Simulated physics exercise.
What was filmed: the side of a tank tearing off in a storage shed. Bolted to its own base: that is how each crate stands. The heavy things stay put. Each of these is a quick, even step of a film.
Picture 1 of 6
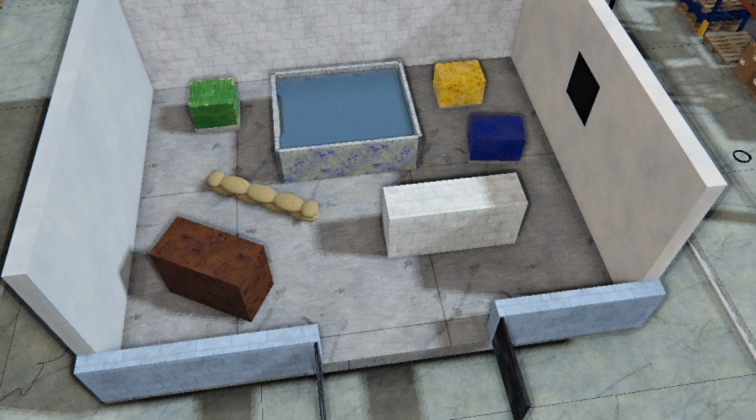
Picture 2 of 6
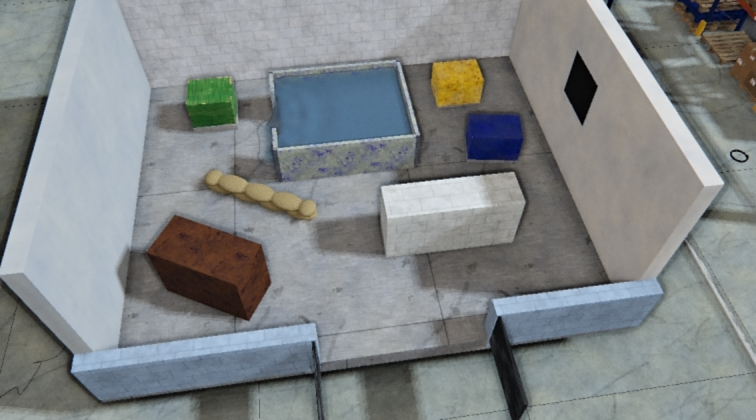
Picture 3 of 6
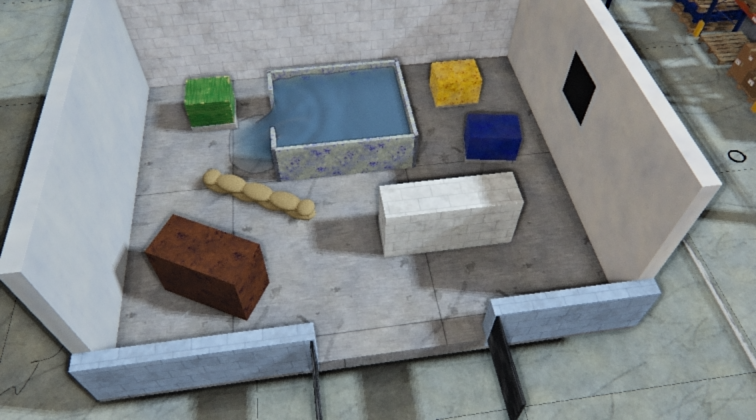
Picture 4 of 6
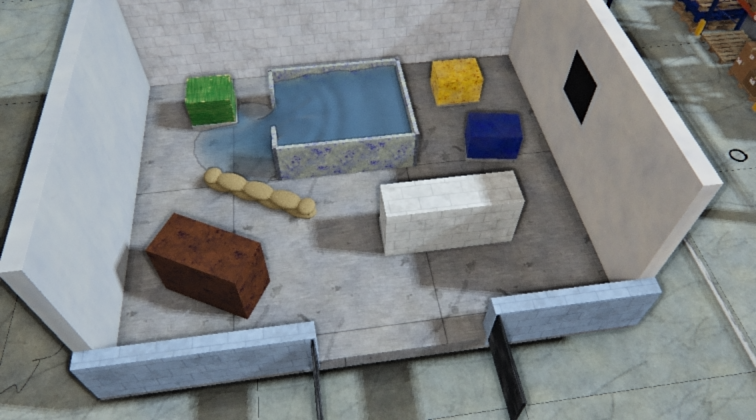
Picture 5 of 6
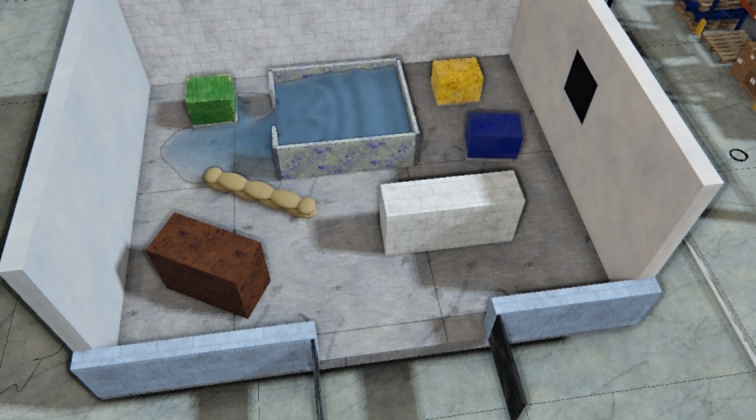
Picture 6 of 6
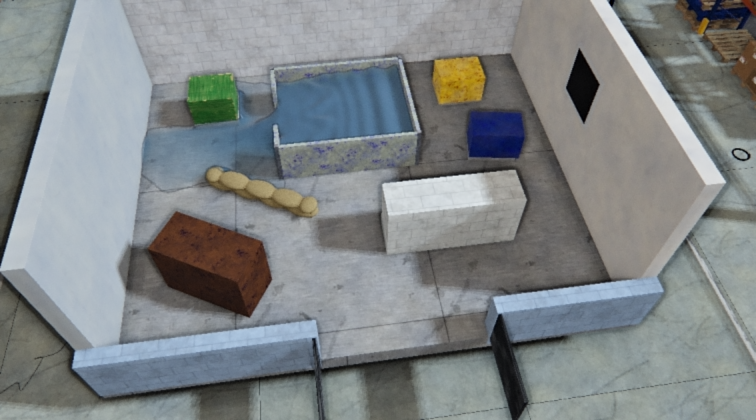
A pale-walled storage shed, open at the top, is seen from high above its front, with the camera holding nearly still. A stone-sided tank of blue water stands near the back wall, with a green crate to its left, yellow and blue ones to its right, a tan sandbag row and brown box lower left, and a white block lower right. Water pours from the tank's left side and spreads leftward across the floor behind the sandbags, while ripples cross the tank and the crates stay put.
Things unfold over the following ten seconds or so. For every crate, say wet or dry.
The green crate is not above the water. The blue crate is not above the water. The yellow crate is not above the water.
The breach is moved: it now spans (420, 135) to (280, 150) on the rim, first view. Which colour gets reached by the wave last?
Last in line is the one in yellow.
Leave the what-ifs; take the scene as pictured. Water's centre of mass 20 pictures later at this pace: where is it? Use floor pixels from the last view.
At about (277, 152).
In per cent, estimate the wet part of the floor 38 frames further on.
It comes to 85 per cent.
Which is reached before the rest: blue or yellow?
Answer: The crate marked yellow.
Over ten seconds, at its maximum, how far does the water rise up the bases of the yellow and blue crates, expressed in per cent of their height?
Close to 250 per cent, and close to 150 per cent, in that order.
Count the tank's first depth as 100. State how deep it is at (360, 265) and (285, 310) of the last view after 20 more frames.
Near 0 per cent and 2 per cent, respectively.
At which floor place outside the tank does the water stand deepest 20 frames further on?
Look near (117, 370).
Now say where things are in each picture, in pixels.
Still water in the open tank at (343, 107), in the first frame.
Water pours out at (278, 130) and has run to (269, 163), in the second frame.
Water pours out at (277, 131) and has run to (237, 161), in the third frame.
The front is at (200, 156), out from the gap at (278, 130), in the fourth frame.
Water pours out at (278, 129) and has run to (167, 154), in the fifth frame.
The front is at (142, 170), out from the gap at (280, 128), in the sixth frame.
A moment on, water covers 20 % of the floor; the green crate water round its plinth, the blue crate not reached, the yellow crate not reached.
Next, water covers 30 % of the floor; the green crate water round its plinth, the blue crate not reached, the yellow crate not reached.
Then, water covers 50 % of the floor; the green crate water round its plinth, the blue crate not reached, the yellow crate water round its plinth.
Later, water covers 85 % of the floor; the green crate water round its plinth, the blue crate water round its plinth, the yellow crate water round its plinth.
In the end, water covers 95 % of the floor; the green crate was topped, the blue crate was topped, the yellow crate was topped.
